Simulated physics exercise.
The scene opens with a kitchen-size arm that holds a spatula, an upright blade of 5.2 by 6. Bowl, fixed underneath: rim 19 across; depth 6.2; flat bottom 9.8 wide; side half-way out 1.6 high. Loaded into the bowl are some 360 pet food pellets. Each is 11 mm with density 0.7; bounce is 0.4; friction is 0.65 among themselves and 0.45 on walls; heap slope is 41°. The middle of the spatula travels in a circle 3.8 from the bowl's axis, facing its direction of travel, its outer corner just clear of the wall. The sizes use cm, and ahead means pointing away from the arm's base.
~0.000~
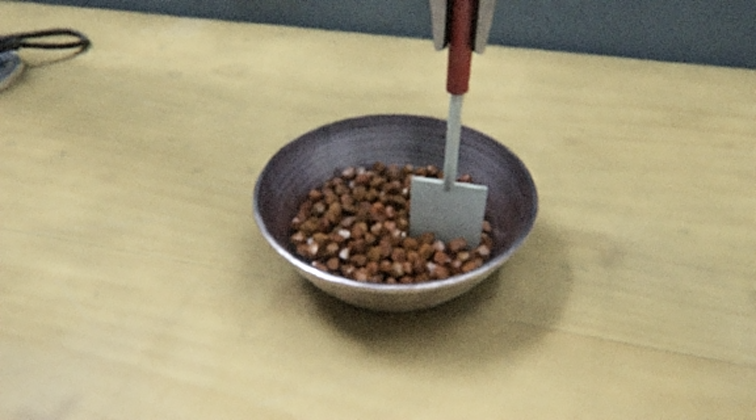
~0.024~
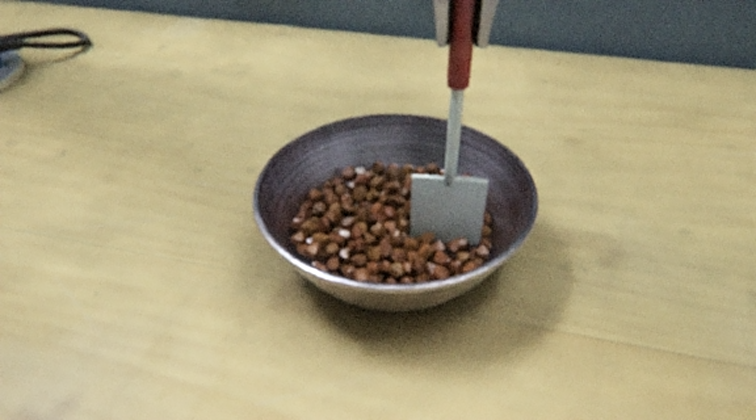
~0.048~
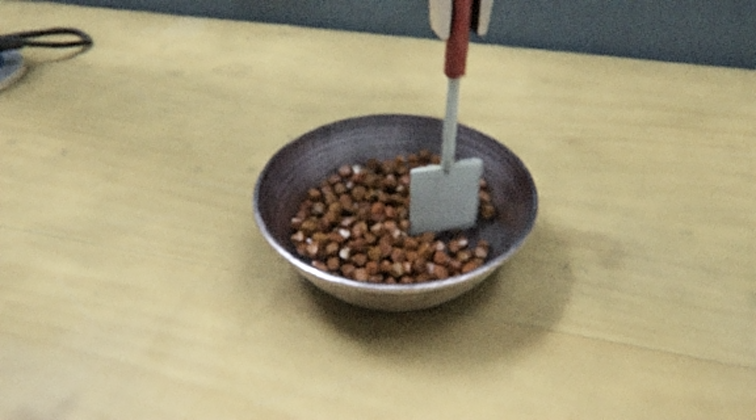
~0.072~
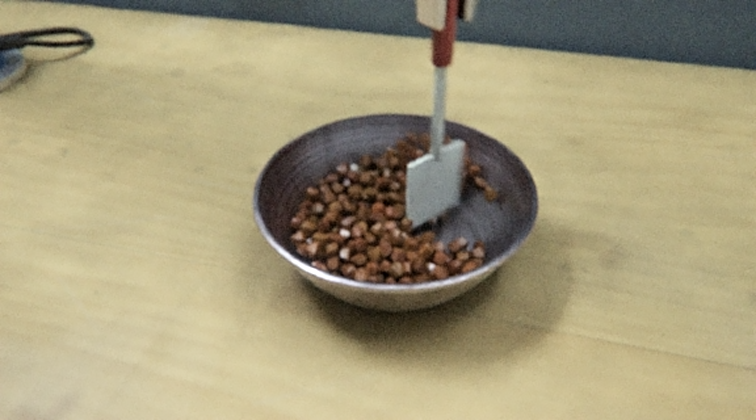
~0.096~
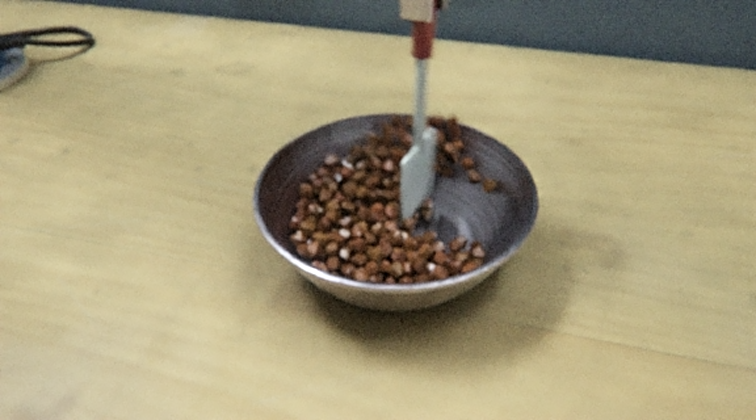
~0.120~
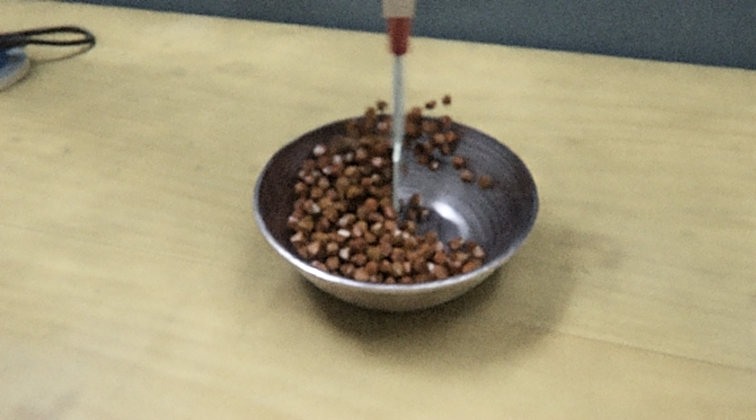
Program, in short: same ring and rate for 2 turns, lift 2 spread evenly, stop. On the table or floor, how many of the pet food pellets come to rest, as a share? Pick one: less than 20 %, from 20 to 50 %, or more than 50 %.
From 20 to 50 %.
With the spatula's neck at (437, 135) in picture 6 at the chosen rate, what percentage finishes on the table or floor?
Roughly 10 per cent.
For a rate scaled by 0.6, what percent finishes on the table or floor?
Estimated share: Near 10 per cent.
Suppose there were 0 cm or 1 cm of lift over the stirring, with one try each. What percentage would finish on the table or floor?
It comes to about 50 per cent and about 40 per cent.
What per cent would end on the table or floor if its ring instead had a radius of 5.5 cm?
Some 0 percent would.
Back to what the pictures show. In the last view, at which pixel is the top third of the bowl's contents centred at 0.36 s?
Roughly at (488, 225).
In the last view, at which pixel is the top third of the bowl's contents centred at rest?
(406, 197).
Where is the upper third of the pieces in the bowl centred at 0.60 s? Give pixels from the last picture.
Centre, approx.: (390, 187).
By 0.36 s, 340° round, highest piece 10 above the table; 280 in the bowl, 43 on the table or floor, 32 in flight or on the tool.
By 0.60 s, 220° round, highest piece 7 above the table; 252 in the bowl, 99 on the table or floor, 4 in flight or on the tool.
By 0.91 s, 0° round, highest piece 6 above the table; 252 in the bowl, 103 on the table or floor.
By 1.61 s, 0° round, highest piece 6 above the table; 252 in the bowl, 103 on the table or floor.
Final count, 252 in the bowl, 103 on the table or floor. That is 29 % on the table or floor.
